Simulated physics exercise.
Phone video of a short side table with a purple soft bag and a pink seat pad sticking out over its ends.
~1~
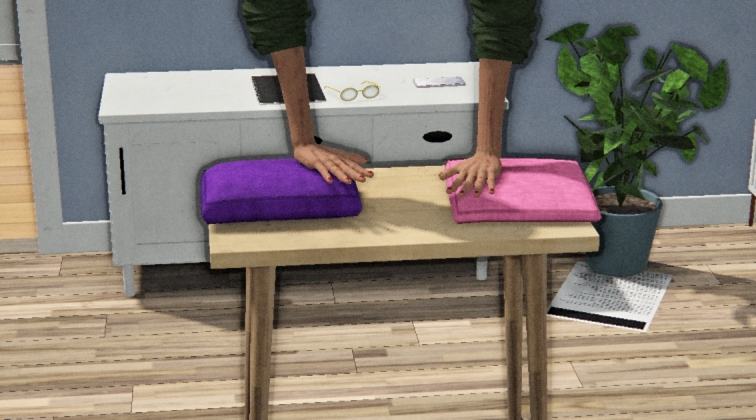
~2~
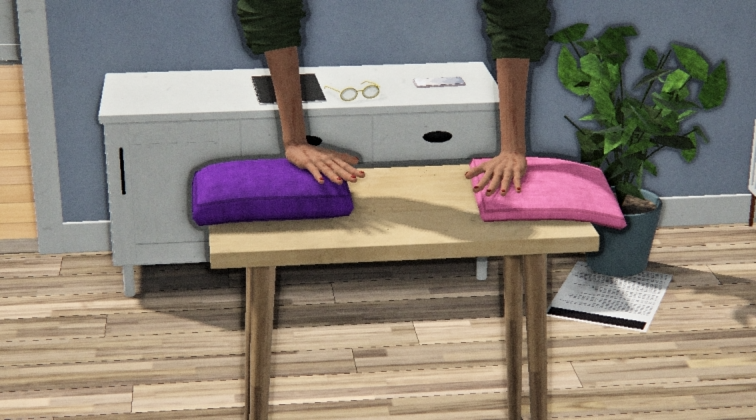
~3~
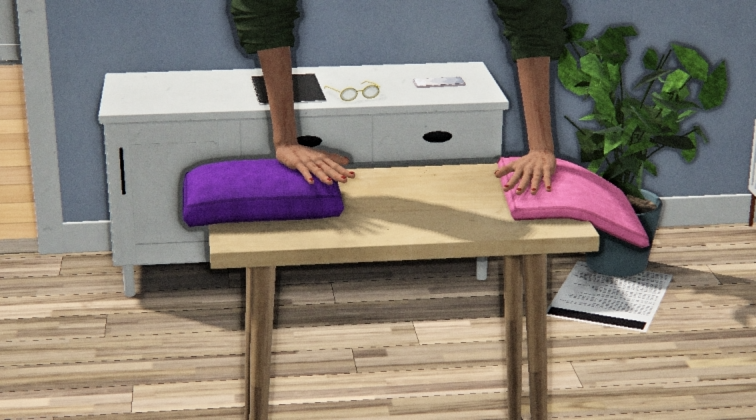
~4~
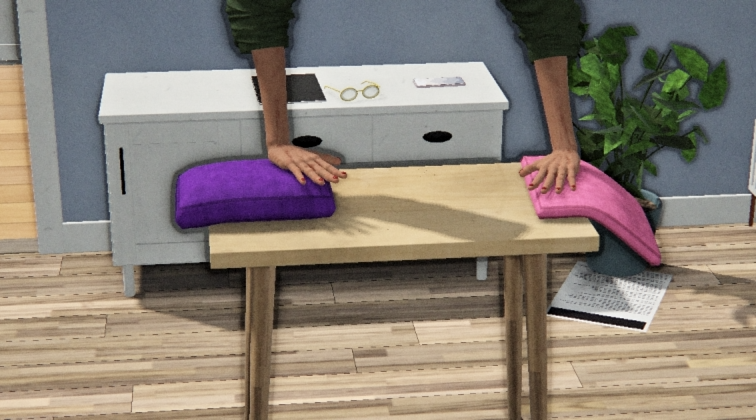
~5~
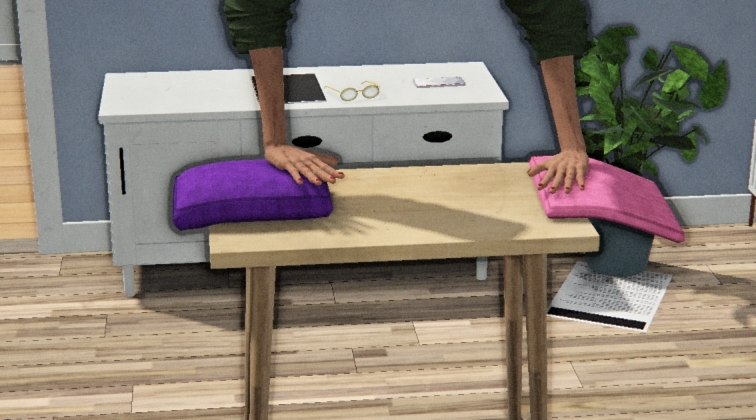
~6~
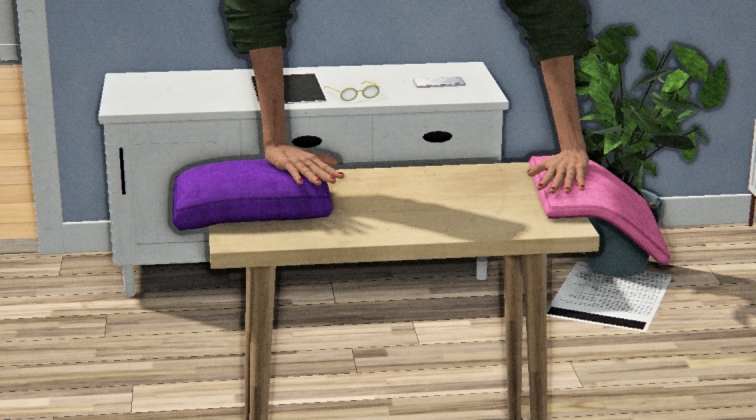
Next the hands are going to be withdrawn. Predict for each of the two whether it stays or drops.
Prediction: The purple soft bag stays, the pink seat pad drops.
Then, 0.34 s later than the last view, soft bag at rest; seat pad falling near (604, 279).
Then, 0.64 s later than the last view, soft bag at rest; seat pad on the floor.
Finally, soft bag at rest; seat pad on the floor. The purple soft bag remains on top and the pink seat pad goes down.
